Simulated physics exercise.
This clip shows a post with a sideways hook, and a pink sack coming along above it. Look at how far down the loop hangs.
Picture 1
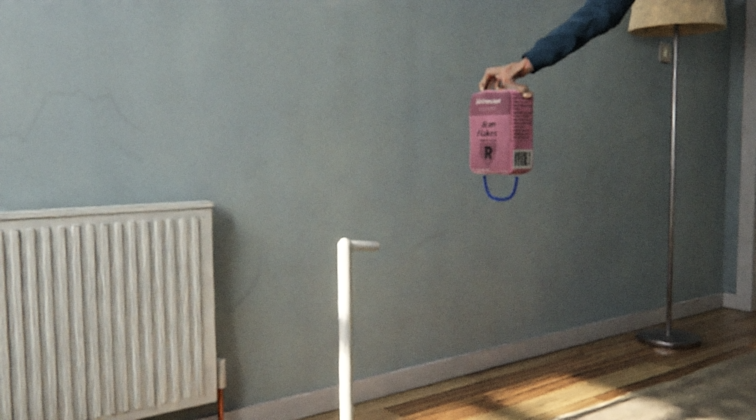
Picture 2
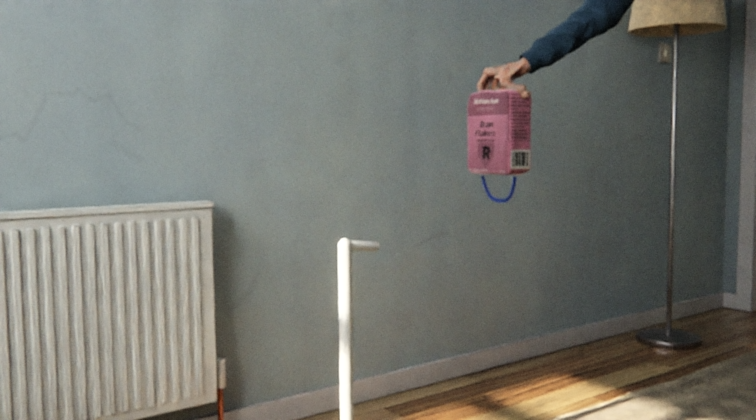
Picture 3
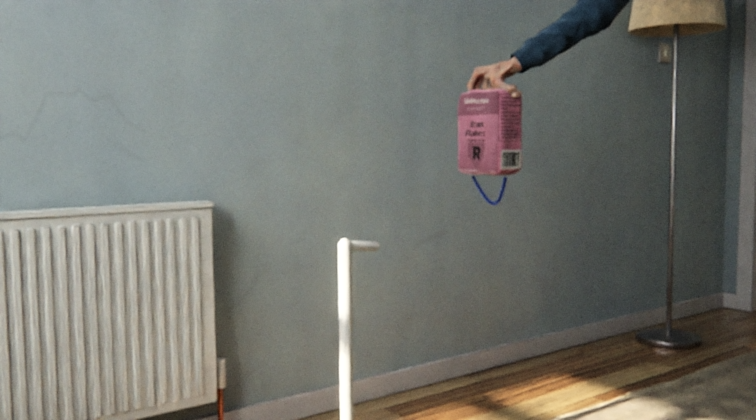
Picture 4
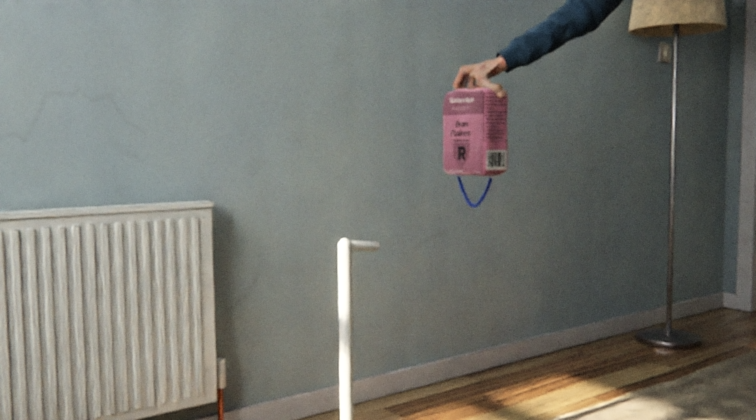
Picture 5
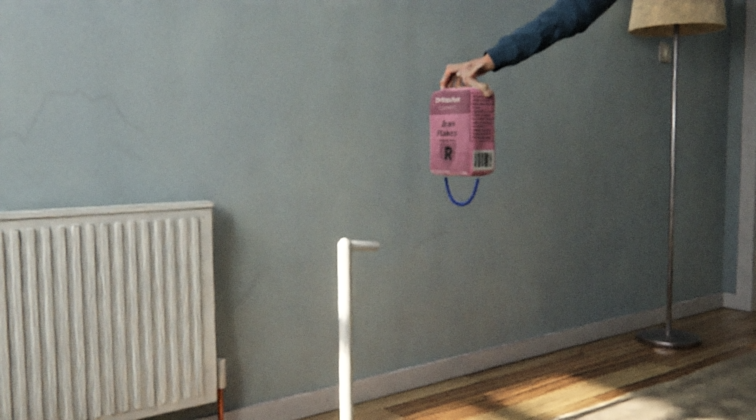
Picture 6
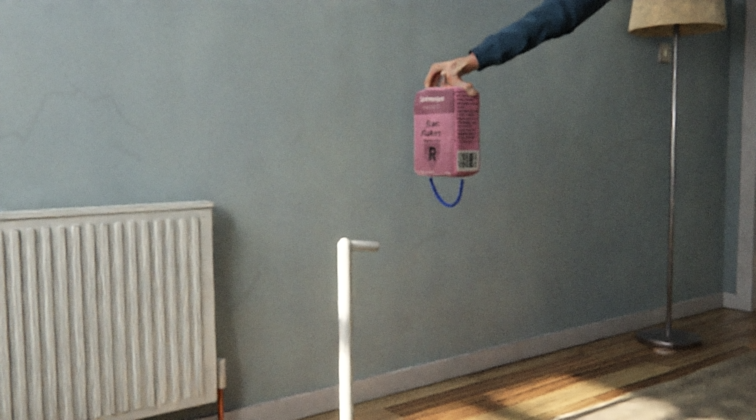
Pink sack with a blue loop hanging beneath it, held from above by a hand moving slowly left above a white hooked post.
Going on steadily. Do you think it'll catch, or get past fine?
Chances are it will never catch on the post.
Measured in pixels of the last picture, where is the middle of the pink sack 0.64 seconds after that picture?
At (379, 132) by that time.
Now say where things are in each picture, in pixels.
Pink sack (501, 133); hook tip (375, 247), in the first picture.
Pink sack (499, 133); bottom of the loop (500, 201), in the second picture.
Pink sack (489, 133), in the third picture.
Pink sack (475, 133); bottom of the loop (474, 206), in the fourth picture.
Pink sack (462, 132), in the fifth picture.
Pink sack (446, 132); bottom of the loop (450, 206); hook tip (375, 247); hook points towards it, loop hangs above the hook, in the sixth picture.
Then, 0.64 s on from there, sack nearing the post near (379, 132).
Then, 1.42 s on from there, sack past the post near (282, 132).
In the end, sack past the post near (207, 131). The pink sack goes by freely.
